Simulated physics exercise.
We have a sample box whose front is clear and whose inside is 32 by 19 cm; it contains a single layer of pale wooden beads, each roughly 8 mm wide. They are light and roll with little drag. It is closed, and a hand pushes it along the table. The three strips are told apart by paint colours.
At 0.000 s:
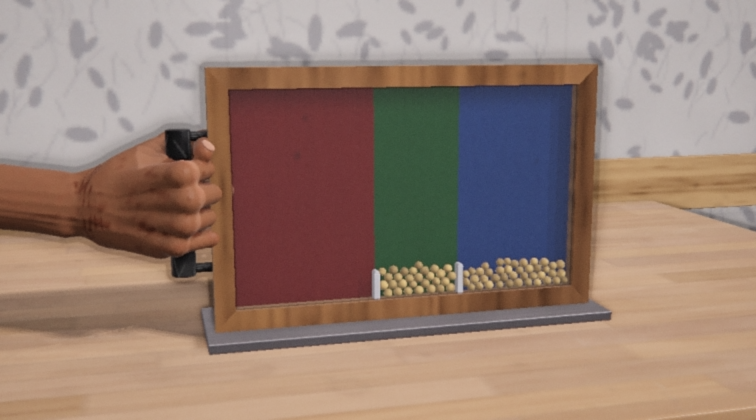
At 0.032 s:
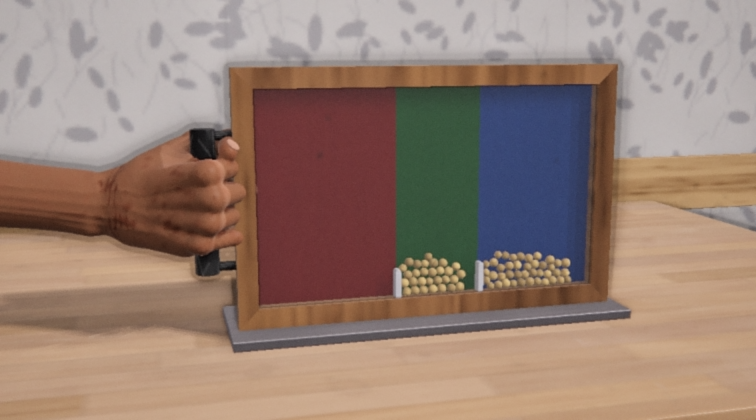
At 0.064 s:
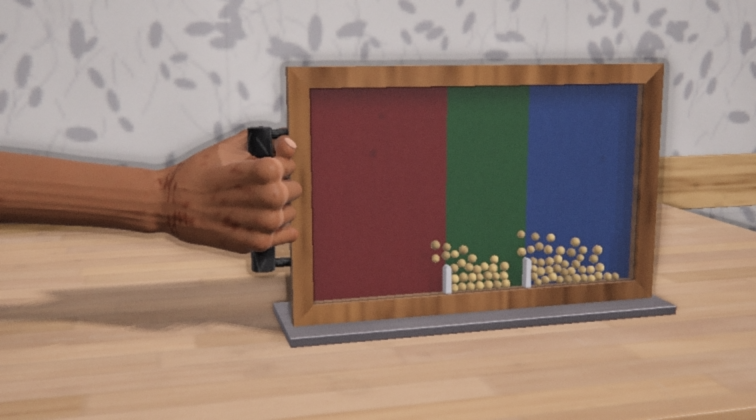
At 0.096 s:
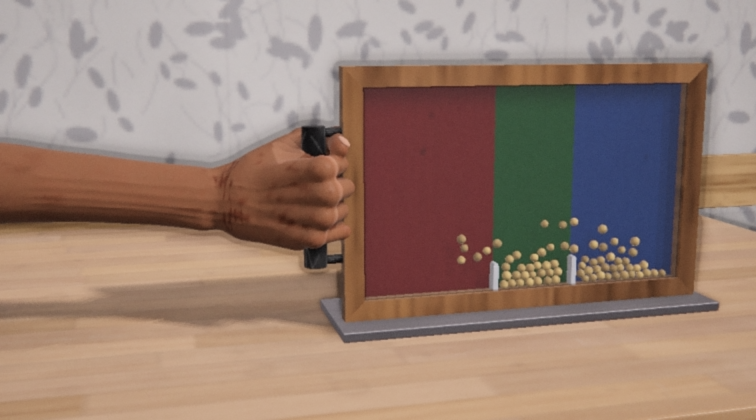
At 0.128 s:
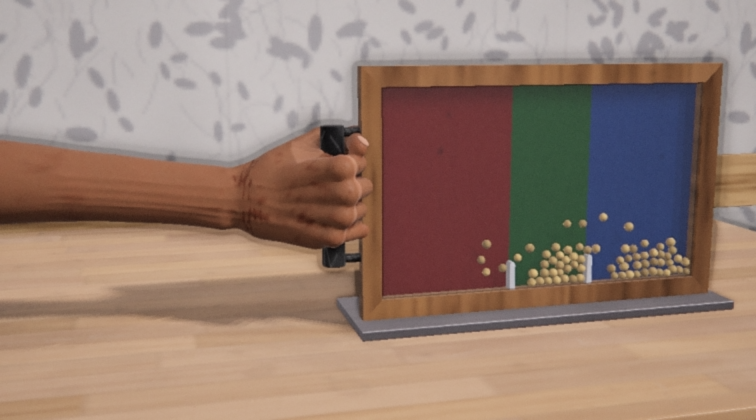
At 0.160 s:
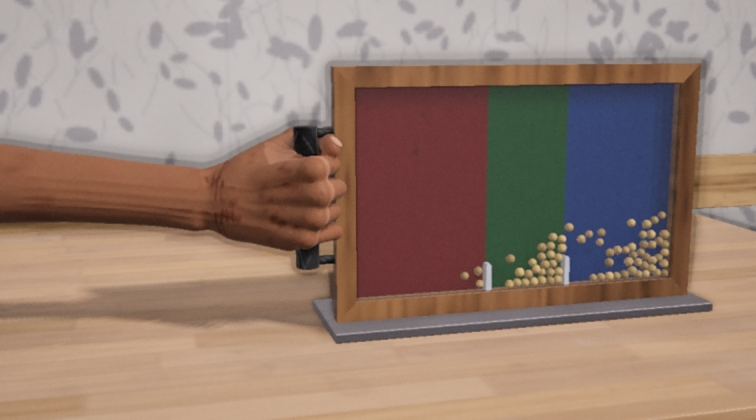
A hand slides a framed box of beads right, then slightly left, scattering the beads.
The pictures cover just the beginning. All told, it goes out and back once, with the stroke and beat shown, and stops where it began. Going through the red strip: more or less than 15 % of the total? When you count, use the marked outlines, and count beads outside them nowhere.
Red strip: More than 15 %.
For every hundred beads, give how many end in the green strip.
Roughly 35 %.
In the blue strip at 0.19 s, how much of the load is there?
Share: Near 65 per cent.
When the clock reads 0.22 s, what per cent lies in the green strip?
It works out at roughly 25 %.
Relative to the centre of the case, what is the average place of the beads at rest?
Offset approx. 2 cm right, 8 cm below.
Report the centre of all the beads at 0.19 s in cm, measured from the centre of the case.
Right by about 9 cm and below by about 7 cm.
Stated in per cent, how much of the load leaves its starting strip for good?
Close to 35 in a hundred.
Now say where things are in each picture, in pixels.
The first picture shows at its start; about 70 beads; beads centred (475, 276); top one (419, 266); red (302, 113), blue (516, 109), green (417, 111).
In the second picture, 2 cm to the right; beads centred (486, 273); top one (428, 257).
In the third picture, 7 cm to the right; beads centred (526, 267); top one (521, 235); wall ends (527, 261), (447, 268).
In the fourth picture, 11 cm to the right; beads centred (570, 263); top one (574, 222).
In the fifth picture, 13 cm to the right; beads centred (601, 261); top one (603, 217).
In the sixth picture, 11 cm to the right; beads centred (595, 258); top one (662, 215); red (421, 111), blue (622, 106), green (529, 108).
After 0.19 s, it is 6 cm to the right; the beads' middle is 9 cm right of and 7 cm below the centre; red 5 %, blue 65 %, green 30 %.
After 0.22 s, it is 2 cm to the right; the beads' middle is 9 cm right of and 7 cm below the centre; red 5 %, blue 70 %, green 25 %.
After 0.25 s, it is at its start; the beads' middle is 7 cm right of and 7 cm below the centre; red 5 %, blue 70 %, green 25 %.
Settled by 1.1 s, it is at its start; red 20 %, blue 45 %, green 35 %.
